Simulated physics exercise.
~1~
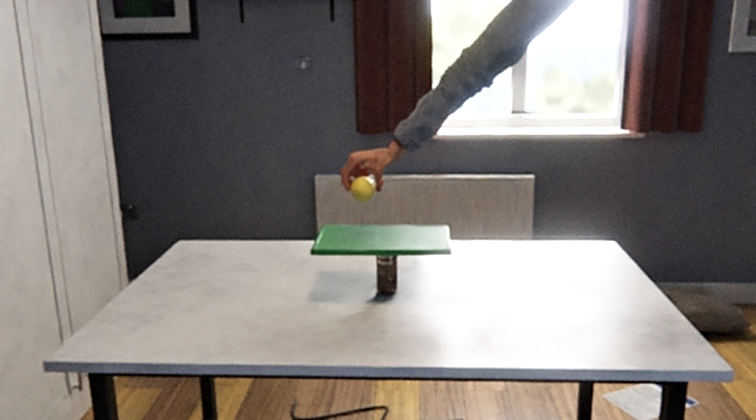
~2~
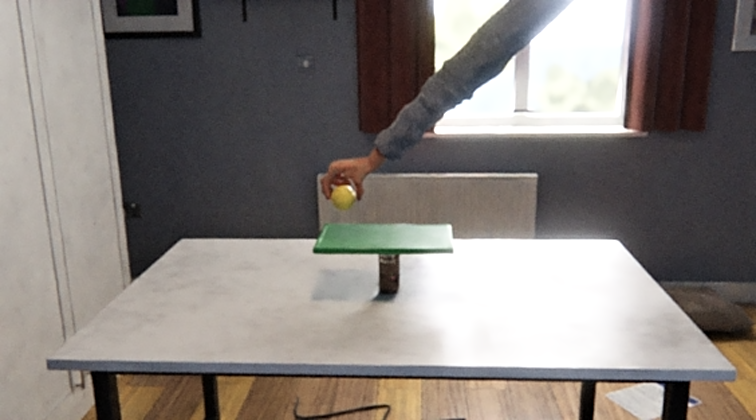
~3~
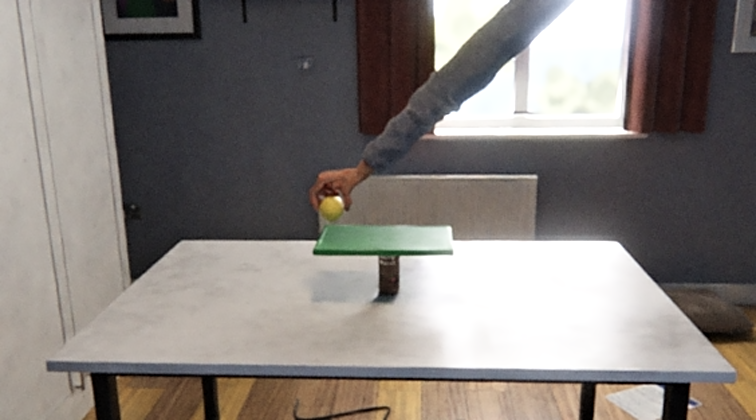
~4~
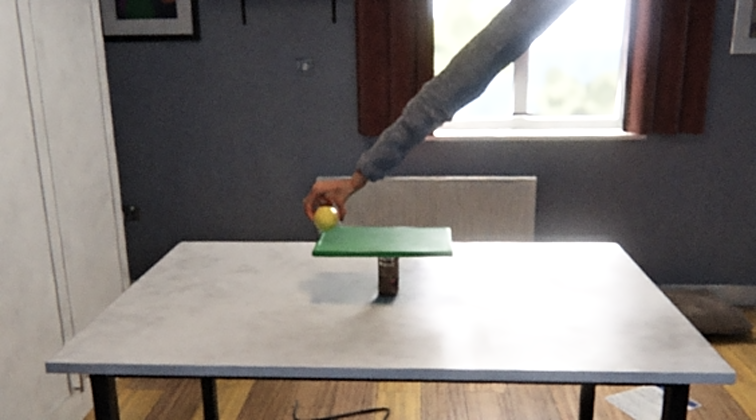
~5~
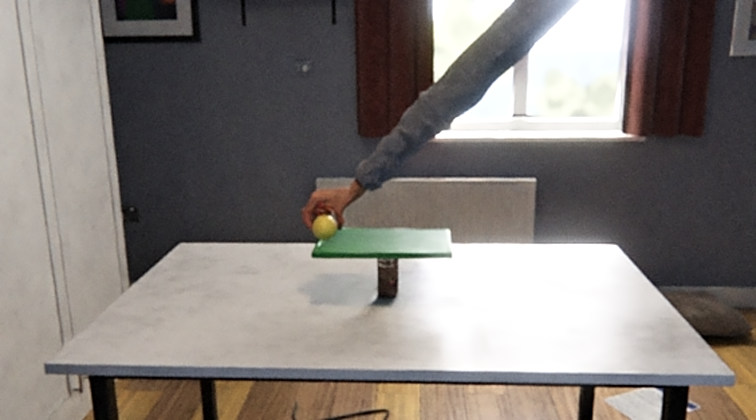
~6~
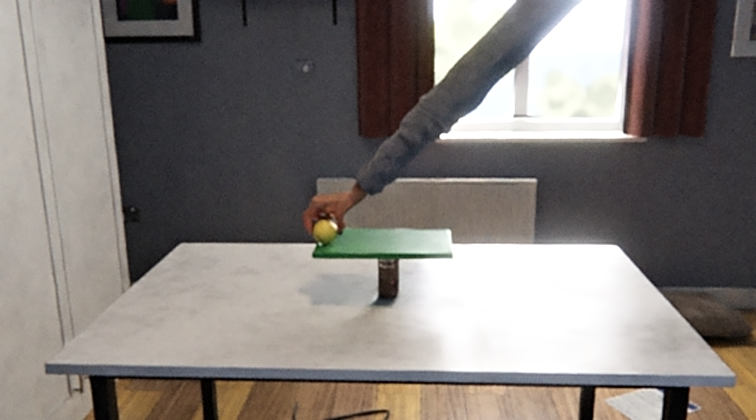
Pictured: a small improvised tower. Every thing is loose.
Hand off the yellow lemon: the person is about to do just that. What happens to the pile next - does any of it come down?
The stack is going to be upset.
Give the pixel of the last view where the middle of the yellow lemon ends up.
In the final view it sits at roughly (282, 292).
Then, 0.50 s later than the last frame, yellow lemon now fallen; green lid tilted by 51°.
Then, 0.80 s later than the last frame, green lid now fallen; brown can tilted by 48°.
When it is over, fallen, green lid, brown can and yellow lemon. End places, in pixels of the last picture, yellow lemon near (282, 292). The stack loses its balance.
